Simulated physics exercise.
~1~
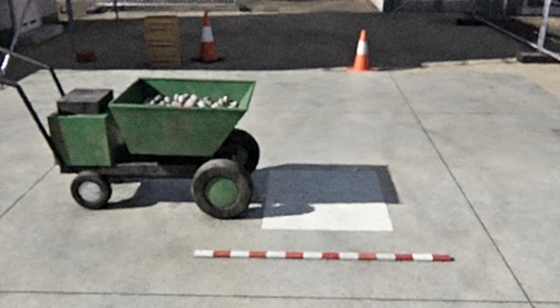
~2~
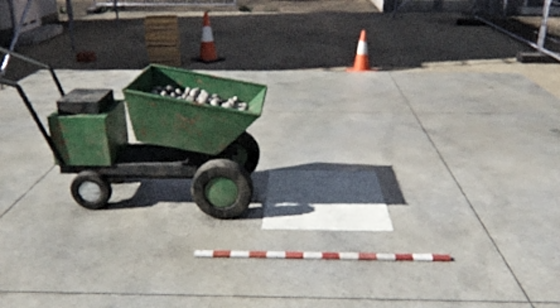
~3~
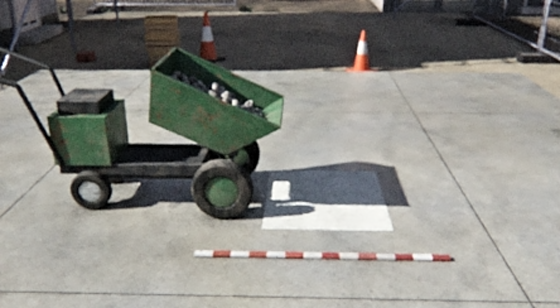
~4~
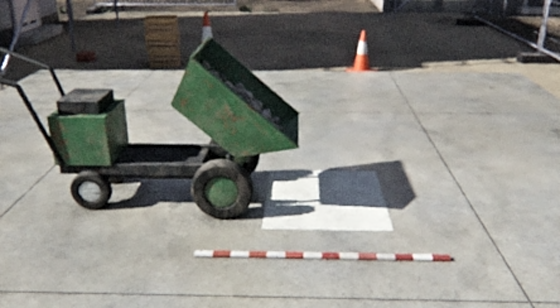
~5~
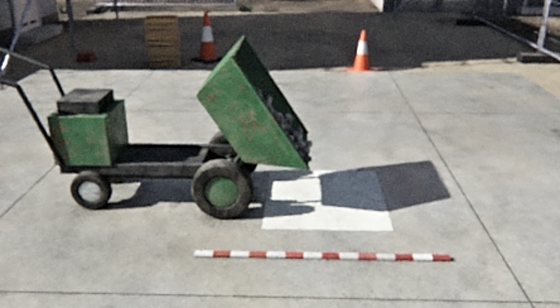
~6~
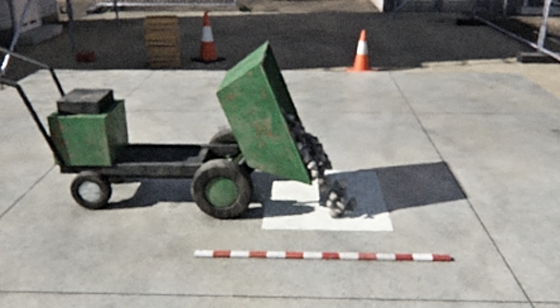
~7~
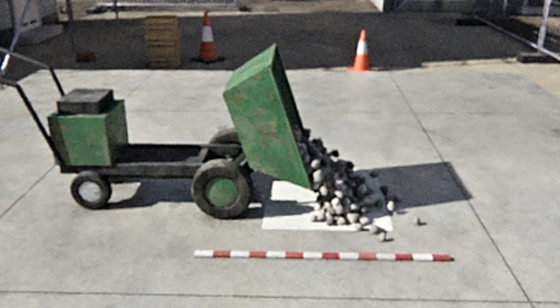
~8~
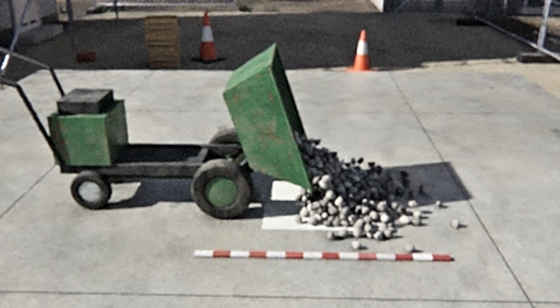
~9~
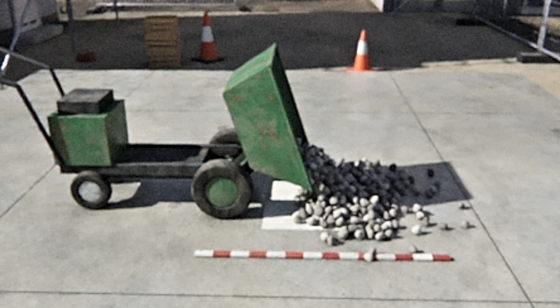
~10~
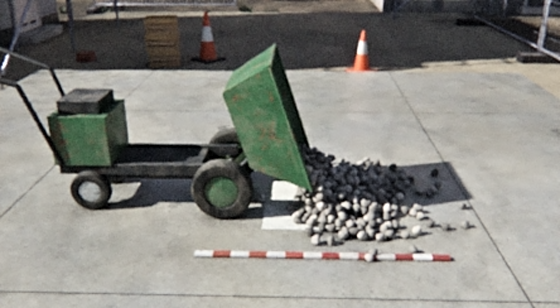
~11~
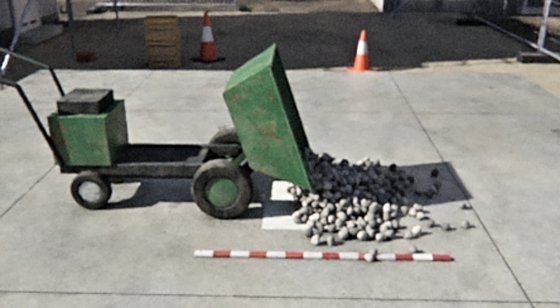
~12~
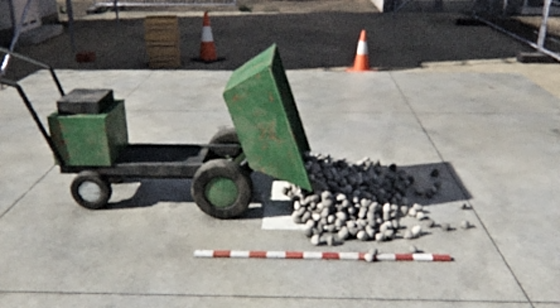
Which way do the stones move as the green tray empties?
The stones move to the right, sliding down out of the tray and spreading over the ground.
